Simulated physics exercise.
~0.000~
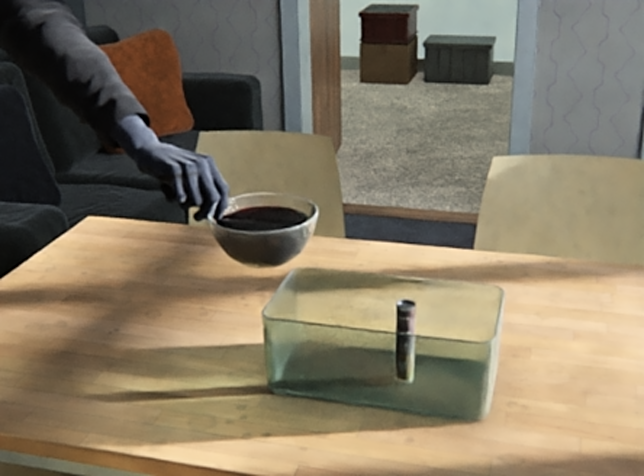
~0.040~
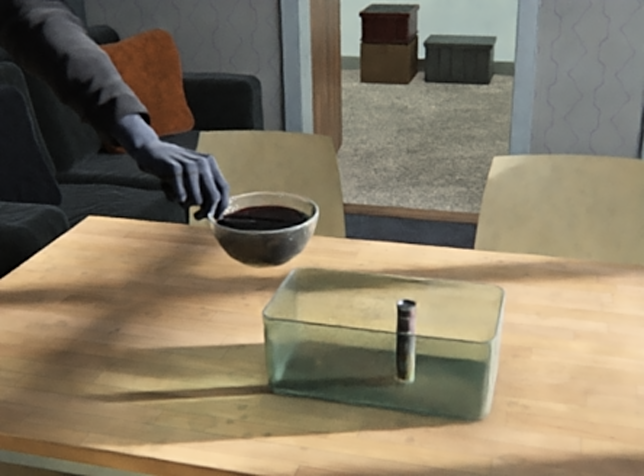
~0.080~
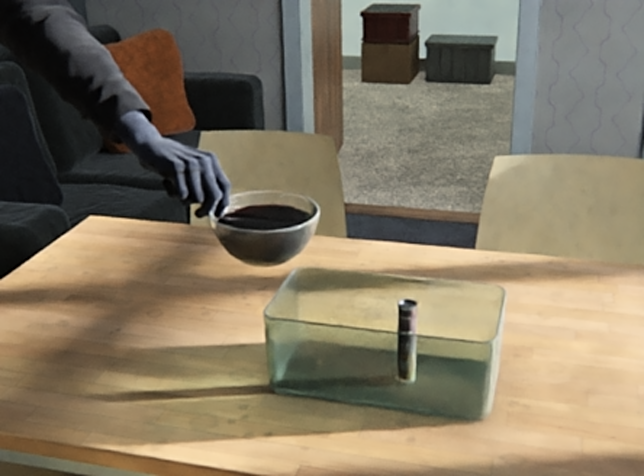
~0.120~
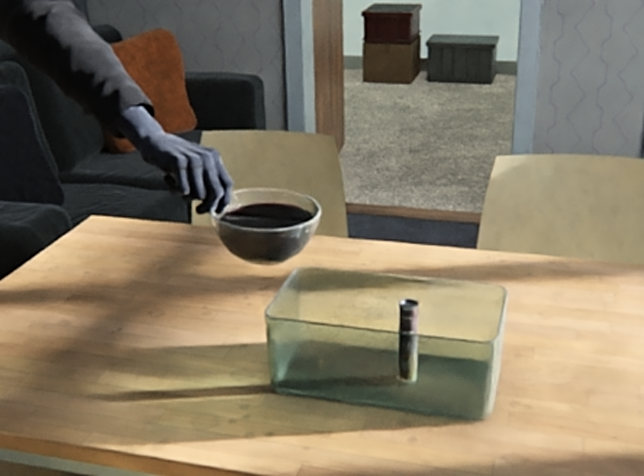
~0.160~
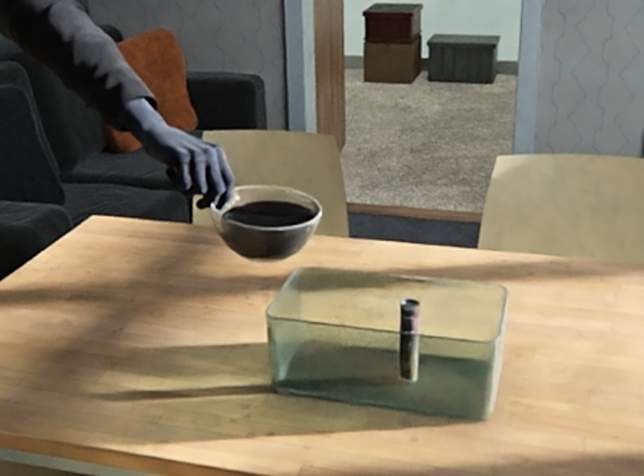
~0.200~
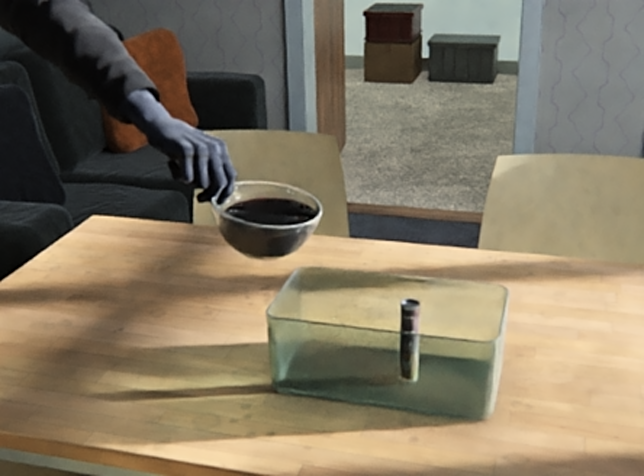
In a living room seen from slightly above a pale wooden table, a dark sofa with an orange cushion stands at left, and a doorway behind shows stacked boxes on carpet. A bluish hand in a dark sleeve holds a clear bowl of dark liquid beside a greenish glass basin with a small upright tin. The hand slowly tilts the bowl slightly rightwards, while everything else stays nearly still.
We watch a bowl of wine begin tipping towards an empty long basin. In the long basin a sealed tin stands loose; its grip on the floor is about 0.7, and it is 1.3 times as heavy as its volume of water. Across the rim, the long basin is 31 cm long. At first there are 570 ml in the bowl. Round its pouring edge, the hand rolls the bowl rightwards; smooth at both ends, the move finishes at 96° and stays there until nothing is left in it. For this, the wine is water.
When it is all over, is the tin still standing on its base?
It comes down.
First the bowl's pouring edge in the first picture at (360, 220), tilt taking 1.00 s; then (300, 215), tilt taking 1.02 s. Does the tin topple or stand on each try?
Run one: It does not tip. Run two: It does not tip.
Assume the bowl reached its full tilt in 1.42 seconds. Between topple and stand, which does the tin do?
Result: Tin upright.
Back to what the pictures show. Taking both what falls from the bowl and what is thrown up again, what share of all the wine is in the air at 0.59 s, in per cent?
Some 36 % is the figure.
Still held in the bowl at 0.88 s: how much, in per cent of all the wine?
Close to 4 percent of the total.
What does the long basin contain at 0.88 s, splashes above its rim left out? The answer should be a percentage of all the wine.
Near 76 per cent of the total.
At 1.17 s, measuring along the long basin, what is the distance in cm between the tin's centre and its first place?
Near 2 cm of travel.
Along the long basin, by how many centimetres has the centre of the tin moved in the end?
In the end the tin's centre has shifted about 6.5 centimetres.
After 0.59 s the tilt is 61° and 59 per cent is still to pour; the tin stands where it began.
After 0.88 s the tilt is 92° and 4 per cent is still to pour; the tin stands where it began.
After 1.17 s the tilt is 96° and 0 per cent is still to pour; the tin leans 17°.
After 1.50 s the tilt is 96° and 0 per cent is still to pour; the tin lies on its side.
In the end the tin lies on its side.
